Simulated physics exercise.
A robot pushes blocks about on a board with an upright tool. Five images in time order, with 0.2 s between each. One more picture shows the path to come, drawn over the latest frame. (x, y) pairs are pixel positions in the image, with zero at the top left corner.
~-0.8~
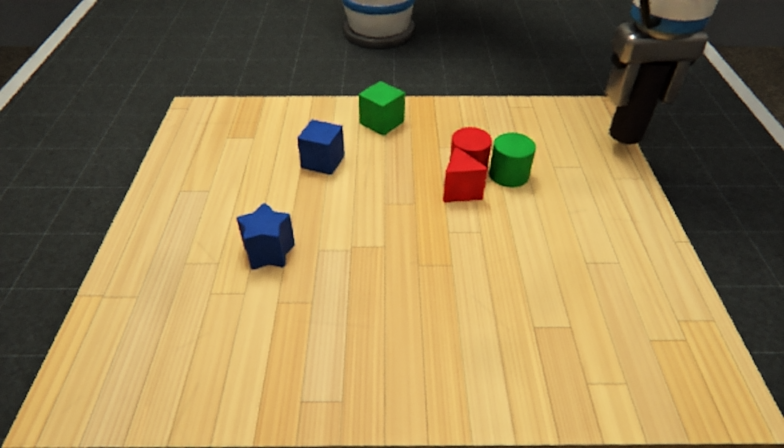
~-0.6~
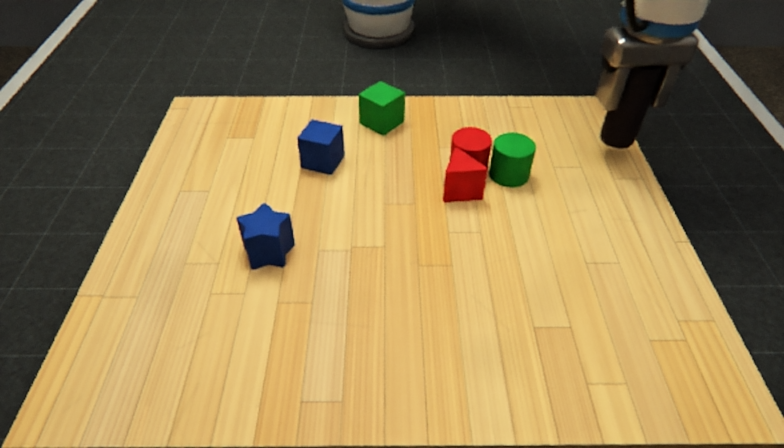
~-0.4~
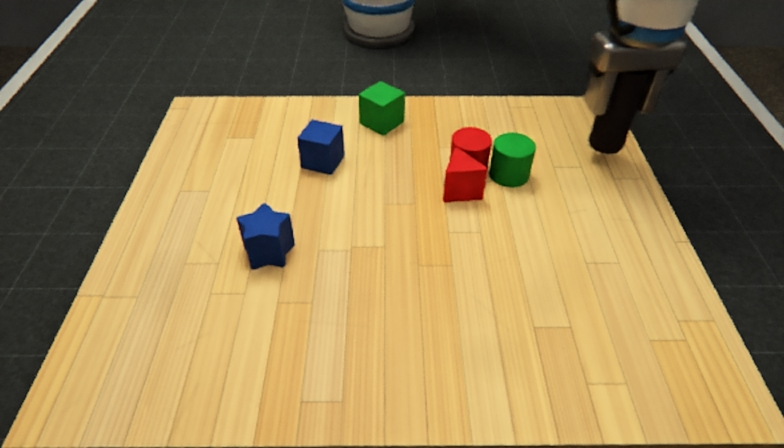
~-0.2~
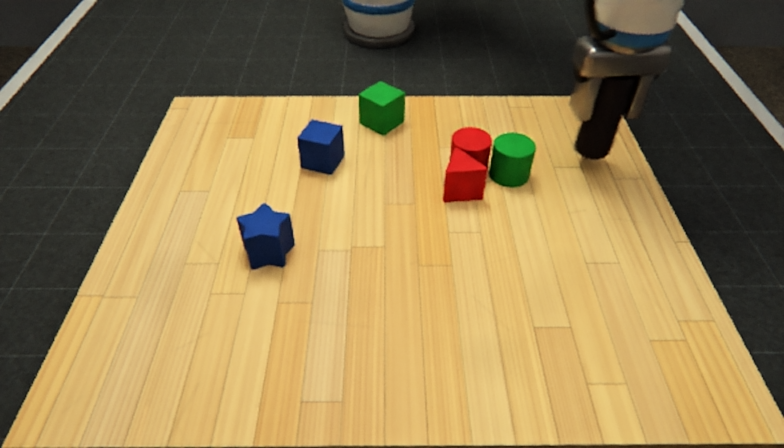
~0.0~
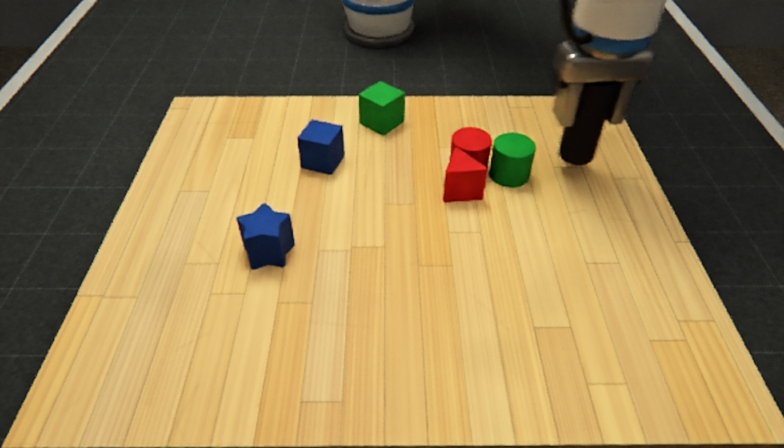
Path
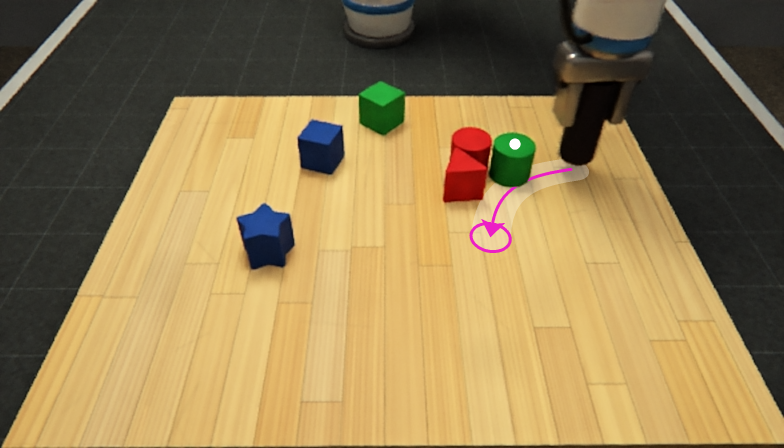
The footage shows red, green and blue blocks resting on a wooden board while a robot's upright dark tool moves steadily left and slightly nearer the viewer from the right edge, nearing the green round block; the blocks stay still.
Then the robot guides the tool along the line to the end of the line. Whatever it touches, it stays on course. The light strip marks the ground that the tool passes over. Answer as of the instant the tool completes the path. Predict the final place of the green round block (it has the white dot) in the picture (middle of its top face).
I think it will end close to (474, 152).
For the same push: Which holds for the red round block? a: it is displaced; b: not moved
(a)
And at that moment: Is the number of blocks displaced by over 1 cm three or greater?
I expect so.
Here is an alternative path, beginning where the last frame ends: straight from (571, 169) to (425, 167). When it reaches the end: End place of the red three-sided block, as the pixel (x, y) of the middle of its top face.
It is at (437, 185).
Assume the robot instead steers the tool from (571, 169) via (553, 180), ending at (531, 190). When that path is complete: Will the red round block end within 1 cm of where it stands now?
No, that is not how it ends up.
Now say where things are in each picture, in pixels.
The first frame shows tip of the tool at (625, 136), middles of tops, red three-sided block at (463, 162), red round block at (472, 138), green round block at (515, 144).
The second frame shows tool at (616, 140), nothing pushed.
The third frame shows tool at (605, 145), nothing pushed.
The fourth frame shows tool at (591, 150), nothing pushed.
The fifth frame shows tool at (575, 156), red three-sided block at (463, 162), red round block at (472, 138), green round block at (515, 144).
The line goes from (571, 169) by way of (529, 179) and (500, 203) to (491, 237); the dot is on the green round block.
The first path, step by step. One third of the way, tool at (532, 166); red round block at (456, 136); green round block at (496, 146).
Two thirds of the way, tool at (503, 189); red three-sided block at (447, 165), turned 15° anticlockwise; red round block at (444, 133); green round block at (474, 152).
At the end, tool at (493, 224); red three-sided block at (447, 165), turned 15° anticlockwise; red round block at (444, 133); green round block at (474, 152).
